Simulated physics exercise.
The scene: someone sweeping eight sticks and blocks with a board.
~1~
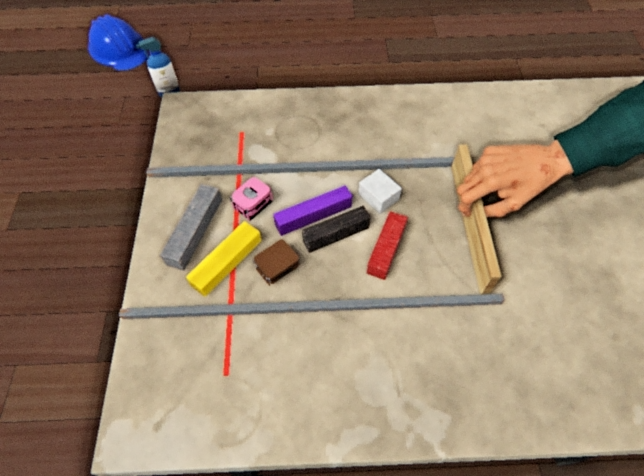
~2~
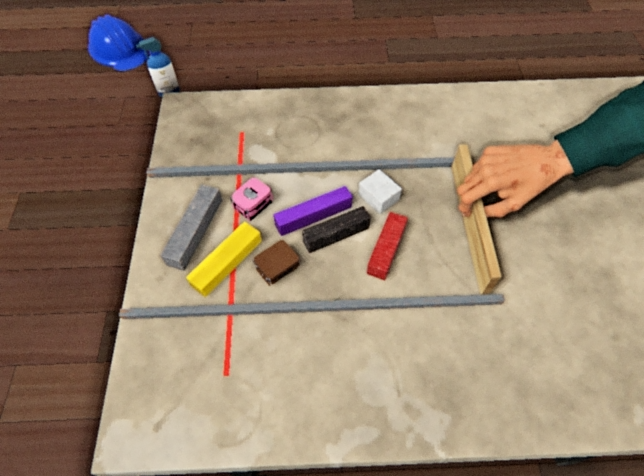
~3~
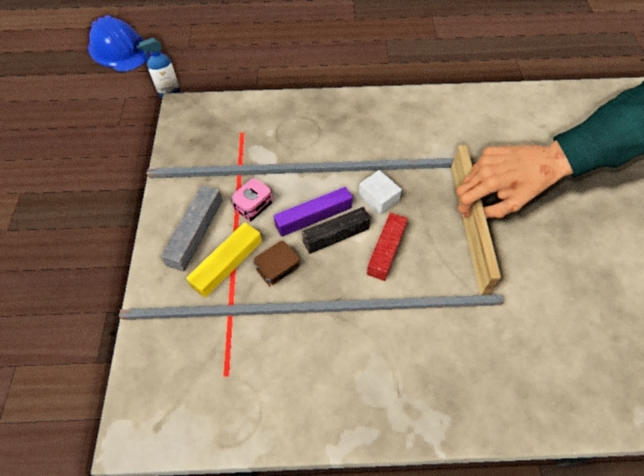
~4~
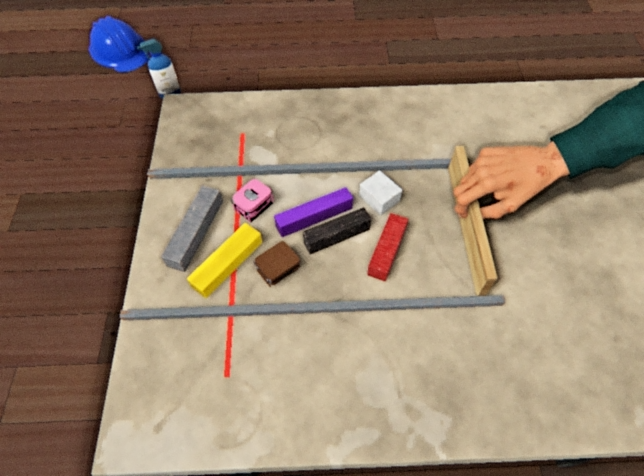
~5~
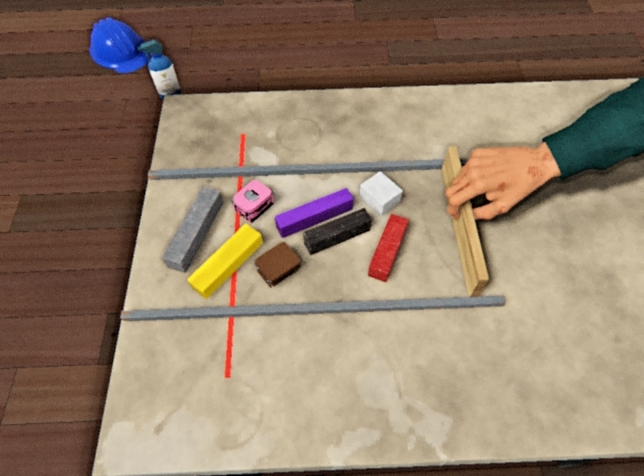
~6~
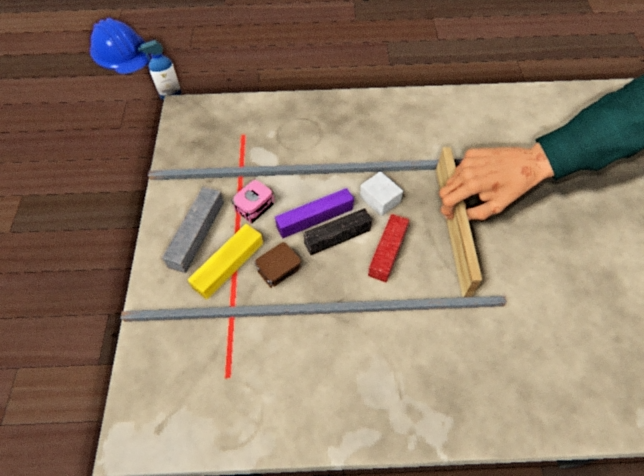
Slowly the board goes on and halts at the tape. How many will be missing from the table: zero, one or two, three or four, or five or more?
Here the number that fall off is zero.
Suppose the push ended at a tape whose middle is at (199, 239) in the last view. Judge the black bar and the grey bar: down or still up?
The black bar survives, the grey bar tumbles off.
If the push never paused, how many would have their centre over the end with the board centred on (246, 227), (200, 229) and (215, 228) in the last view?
The counts: 0, 1 and 1.
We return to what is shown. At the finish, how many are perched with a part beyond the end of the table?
The number is 0.
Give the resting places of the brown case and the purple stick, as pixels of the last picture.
First (197, 290), then (199, 204).
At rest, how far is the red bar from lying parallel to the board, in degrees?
Near 0 degrees.
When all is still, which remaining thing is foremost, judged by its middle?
The grey bar.
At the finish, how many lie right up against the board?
That makes 2.
Early on, none off yet; grey bar at rest near (195, 229); yellow stick at rest near (227, 261); pink case at rest near (254, 202).
A while later, none off yet; grey bar at rest near (195, 229); yellow stick travelled a little near (216, 267); pink case at rest near (252, 202).
Further along, none off yet; grey bar travelled a little near (184, 228); yellow stick travelled a little near (200, 269); pink case travelled about its own width near (215, 197).
Finally, the number that fall off is zero.
